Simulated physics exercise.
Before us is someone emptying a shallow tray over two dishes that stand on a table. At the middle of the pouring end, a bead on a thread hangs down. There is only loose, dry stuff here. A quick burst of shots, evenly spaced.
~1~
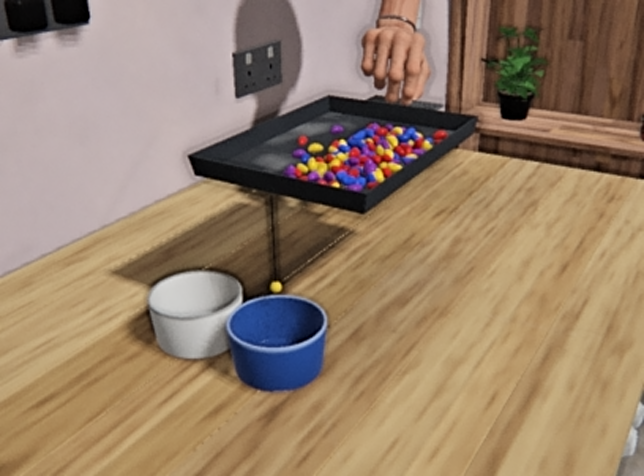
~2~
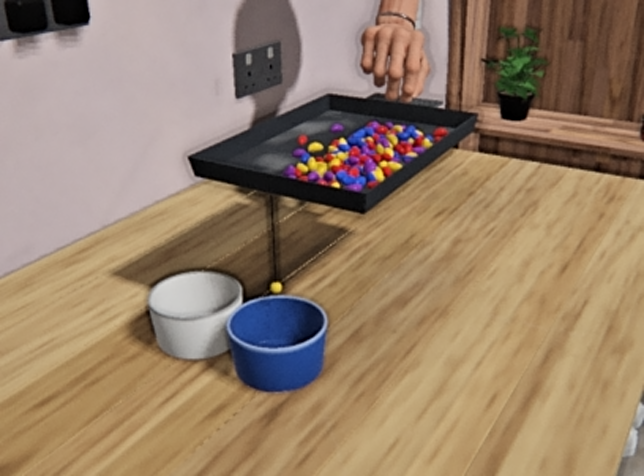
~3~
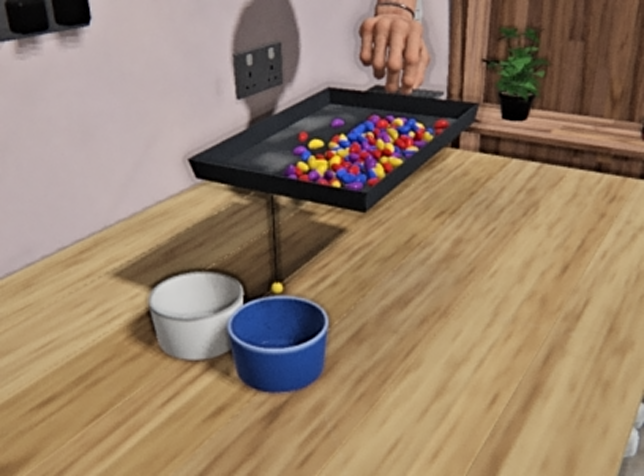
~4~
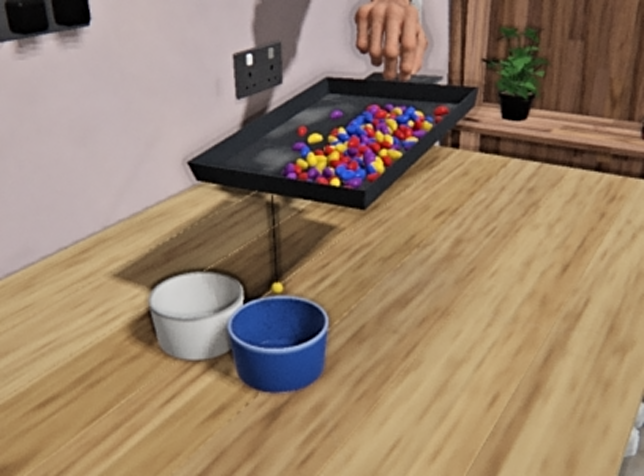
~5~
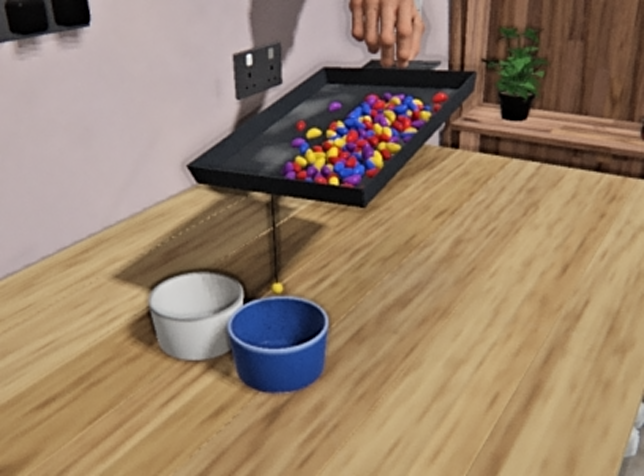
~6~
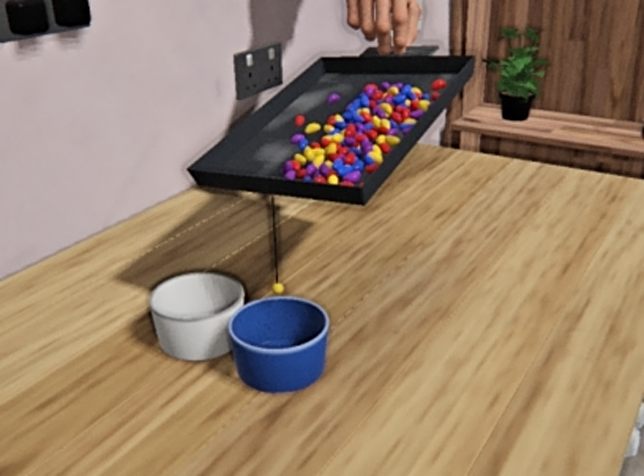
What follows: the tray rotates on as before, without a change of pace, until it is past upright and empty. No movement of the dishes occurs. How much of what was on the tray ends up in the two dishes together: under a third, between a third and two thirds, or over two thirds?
The way it goes, the dishes gather better than two thirds of the pieces.
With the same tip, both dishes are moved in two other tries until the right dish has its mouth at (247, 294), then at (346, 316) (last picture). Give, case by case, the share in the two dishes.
50 per cent the first time, 10 per cent the second time.
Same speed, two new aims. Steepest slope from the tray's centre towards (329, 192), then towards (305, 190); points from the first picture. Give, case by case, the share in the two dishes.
I'd expect around 20 in a hundred first and around 40 in a hundred second.
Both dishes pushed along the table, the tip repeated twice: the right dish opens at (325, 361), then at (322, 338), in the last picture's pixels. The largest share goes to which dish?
At the first place the left-hand dish, at the second the left-hand dish.
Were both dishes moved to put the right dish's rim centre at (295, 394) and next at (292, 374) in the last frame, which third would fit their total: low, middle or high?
Under a third; below one third.
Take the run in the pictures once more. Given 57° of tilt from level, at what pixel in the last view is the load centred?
The middle of the load sits near (264, 151).
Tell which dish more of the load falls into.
The one you want is the left-placed one.
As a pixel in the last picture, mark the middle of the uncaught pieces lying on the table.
I'd put the middle somewhere around (83, 454) in the last picture.
Just after the last frame, tray tipped steeply; almost all on the tray; just a few in the air.
A moment on, tray tipped right over; the larger part on the tray; just a few in the right dish; about a tenth in the left dish; just a few outside both; about a tenth in the air.
Further on, tray tipped past a quarter turn; about a tenth in the right dish; roughly two thirds in the left dish; roughly a quarter outside both.
When it is over, tray tipped past a quarter turn; about a tenth in the right dish; roughly two thirds in the left dish; roughly a quarter outside both.
